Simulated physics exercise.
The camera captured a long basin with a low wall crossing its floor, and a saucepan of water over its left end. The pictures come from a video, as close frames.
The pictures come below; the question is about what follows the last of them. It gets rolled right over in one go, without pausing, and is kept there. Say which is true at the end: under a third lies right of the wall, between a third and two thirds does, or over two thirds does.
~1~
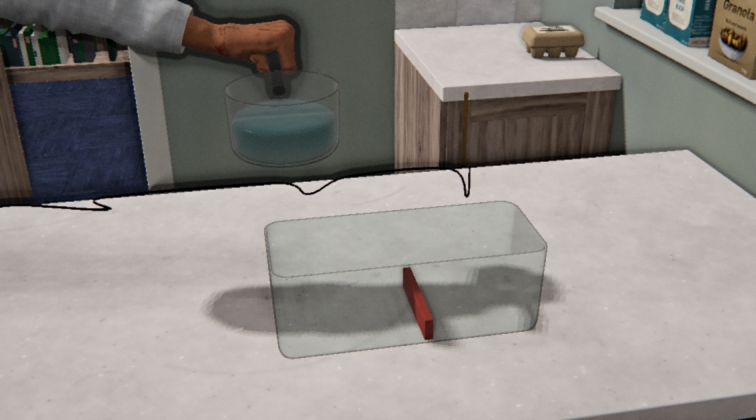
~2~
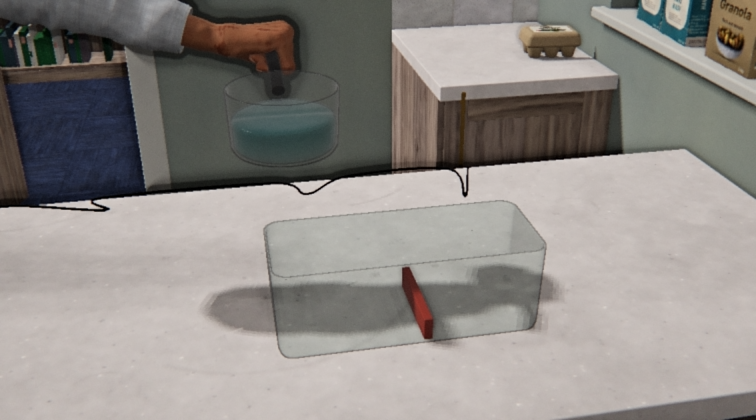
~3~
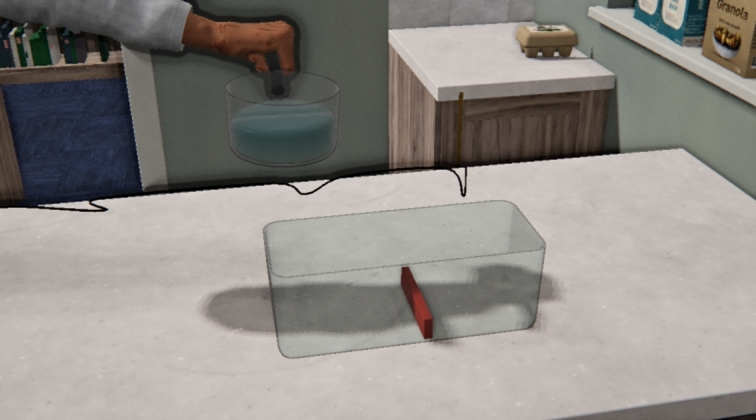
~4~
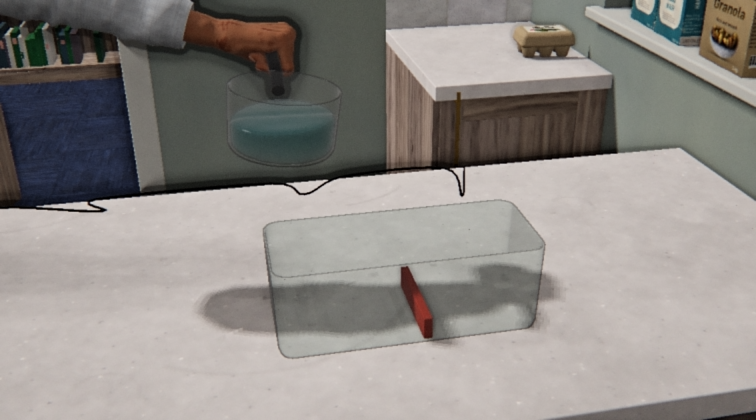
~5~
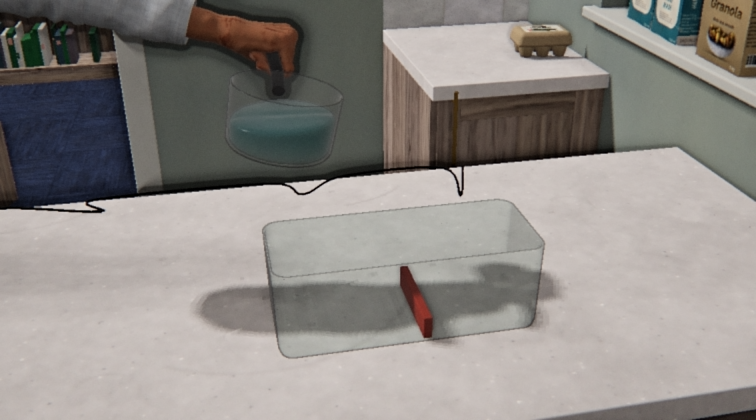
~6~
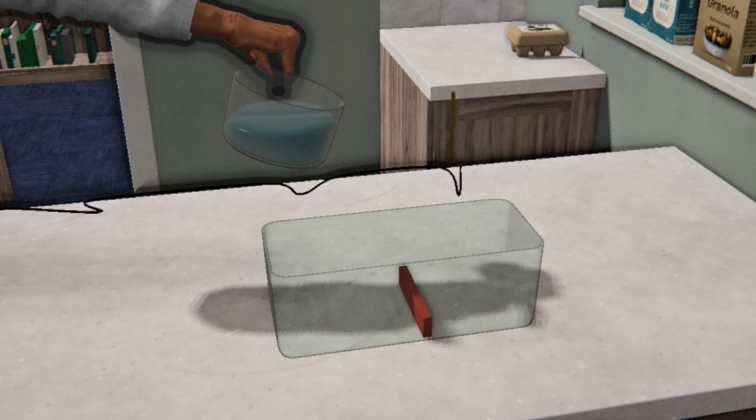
The share right of the wall fails to reach one third.
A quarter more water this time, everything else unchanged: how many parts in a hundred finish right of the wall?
15 per cent.
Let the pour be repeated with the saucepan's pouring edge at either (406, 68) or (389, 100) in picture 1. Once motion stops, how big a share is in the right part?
85 and 60 per cent.
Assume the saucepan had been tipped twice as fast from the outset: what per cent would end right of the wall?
About 20 per cent.
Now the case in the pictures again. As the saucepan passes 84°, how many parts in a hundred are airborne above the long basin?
45 %.
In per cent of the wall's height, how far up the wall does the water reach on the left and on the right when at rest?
Roughly 50 left of the wall, roughly 10 right of it.
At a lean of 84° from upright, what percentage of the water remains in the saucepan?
Around 55 in a hundred has not poured out yet.
A moment on, the saucepan is tipped on its side and 53 per cent is still to pour, 4 is left of the wall and 0 right of it.
Next, the saucepan is tipped right over and 6 per cent is still to pour, 75 is left of the wall and 2 right of it.
Then the saucepan is tipped right over and 0 per cent is still to pour, 88 is left of the wall and 9 right of it.
Later the saucepan is tipped right over and 0 per cent is still to pour, 87 is left of the wall and 10 right of it.
At rest 87 per cent lies left of the wall, 10 right of it and 3 outside.
